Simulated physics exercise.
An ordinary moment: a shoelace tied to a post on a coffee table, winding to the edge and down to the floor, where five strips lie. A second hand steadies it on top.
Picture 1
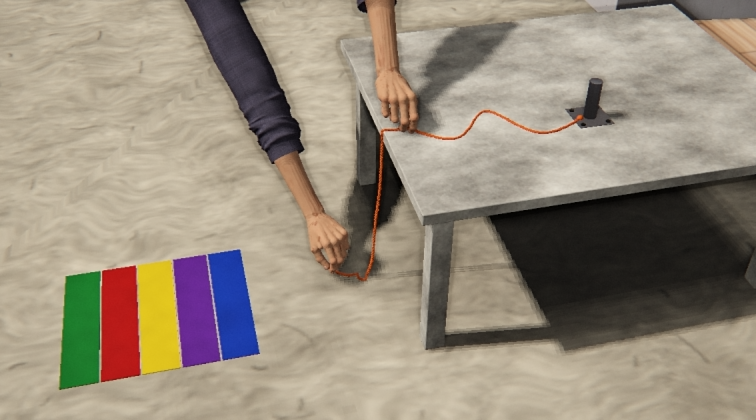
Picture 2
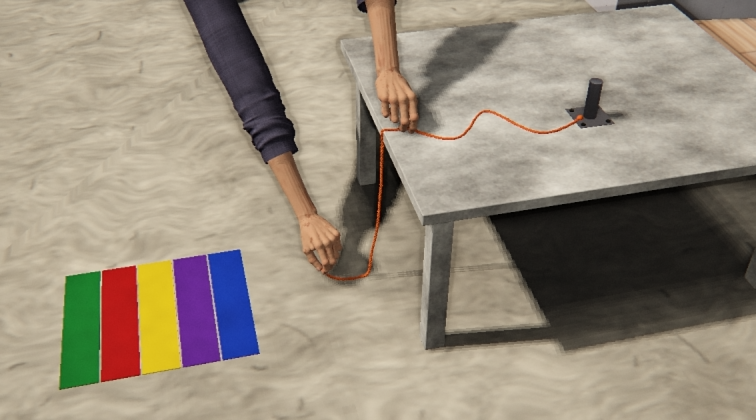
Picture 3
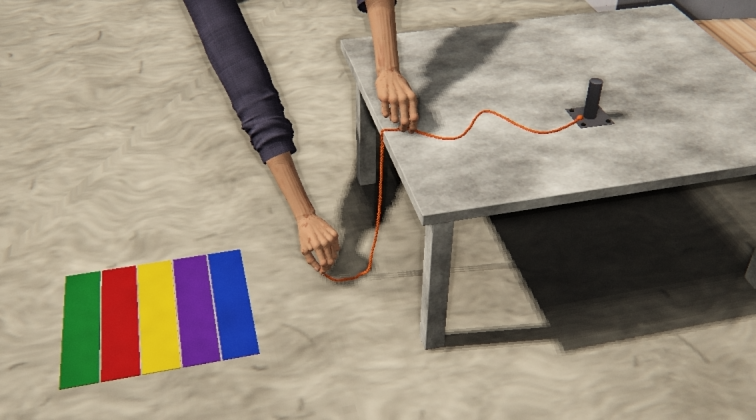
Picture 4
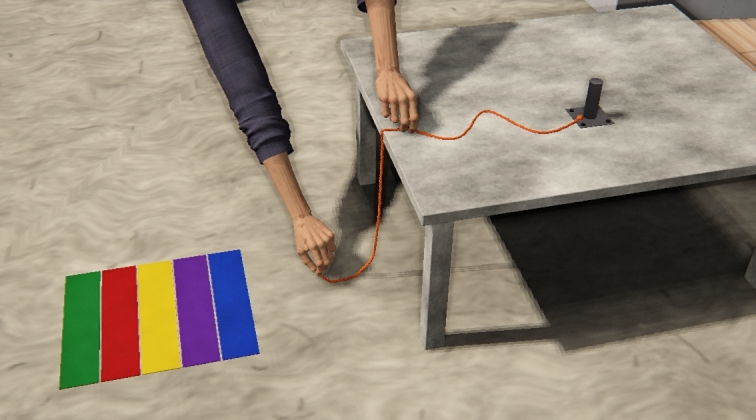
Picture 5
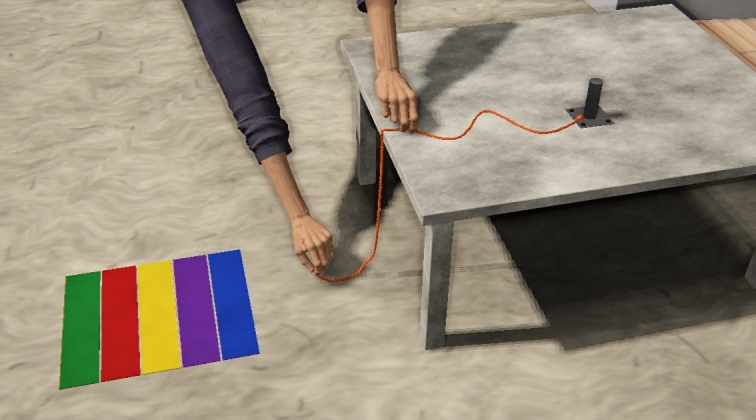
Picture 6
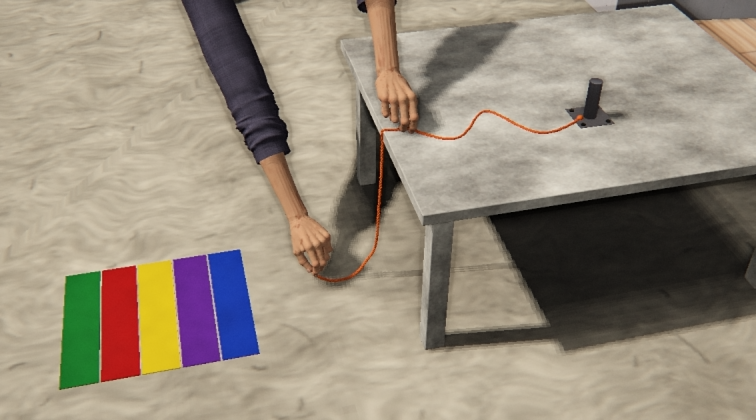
Two hands held an orange shoelace that wound from a post across a gray table and over its edge, and the lower hand moved slightly left, toward five colored strips on the floor.
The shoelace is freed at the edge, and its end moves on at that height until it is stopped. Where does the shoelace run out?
The yellow one.
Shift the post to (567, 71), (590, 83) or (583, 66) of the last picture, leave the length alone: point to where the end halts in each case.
About (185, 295), (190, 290) and (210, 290).
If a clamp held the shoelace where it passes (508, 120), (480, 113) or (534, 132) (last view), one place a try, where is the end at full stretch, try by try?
Near (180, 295), (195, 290) and (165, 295).
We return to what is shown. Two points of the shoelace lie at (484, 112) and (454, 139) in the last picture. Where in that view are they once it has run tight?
They go to (462, 127) and to (401, 133).
A little later, end near (214, 287); over blue.
Next, end near (178, 293); over purple.
When it is tight, end near (156, 297); over yellow. It halts on the yellow strip.
